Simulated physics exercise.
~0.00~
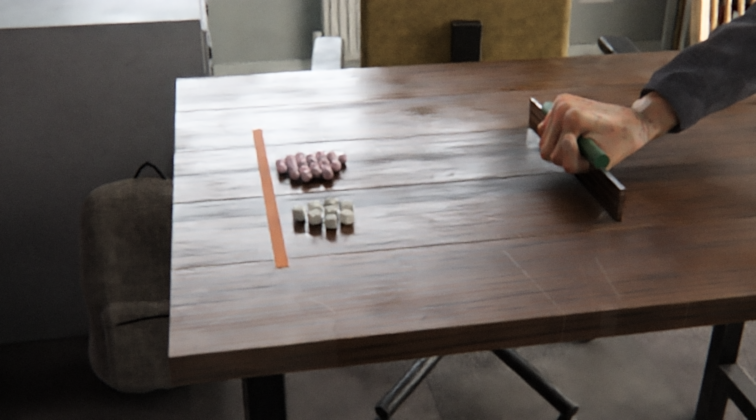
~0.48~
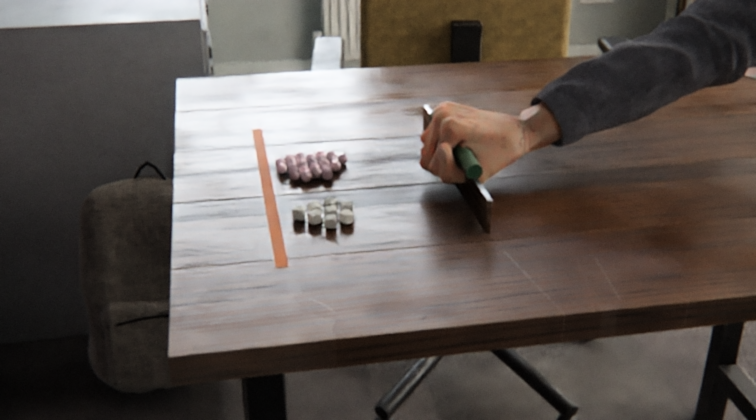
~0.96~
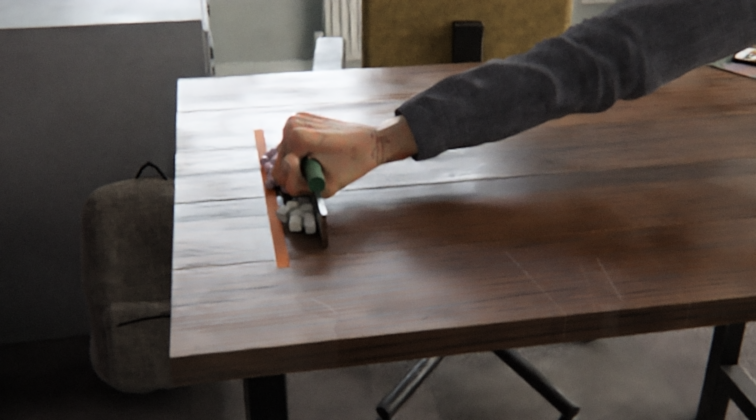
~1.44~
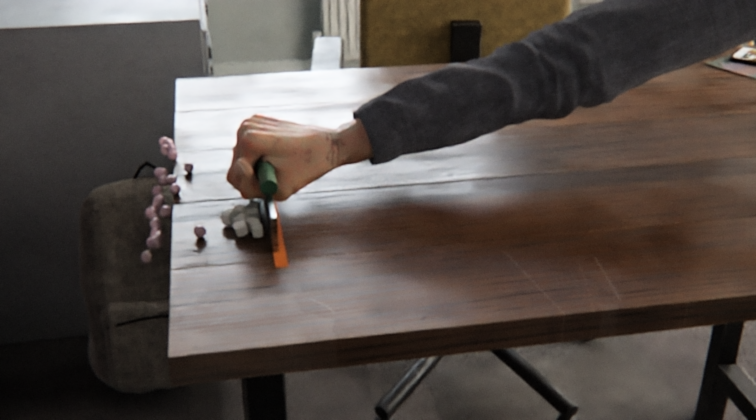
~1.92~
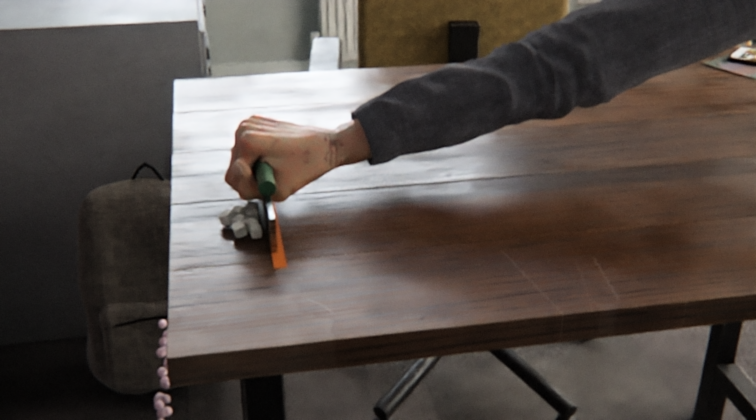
A hand gripping a green-handled scraper slid it left across a wooden table, pushing two small clusters toward a strip of orange tape, where it stopped; the pinkish pieces spilled off the left edge and dropped, while the pale ones stayed on the table.
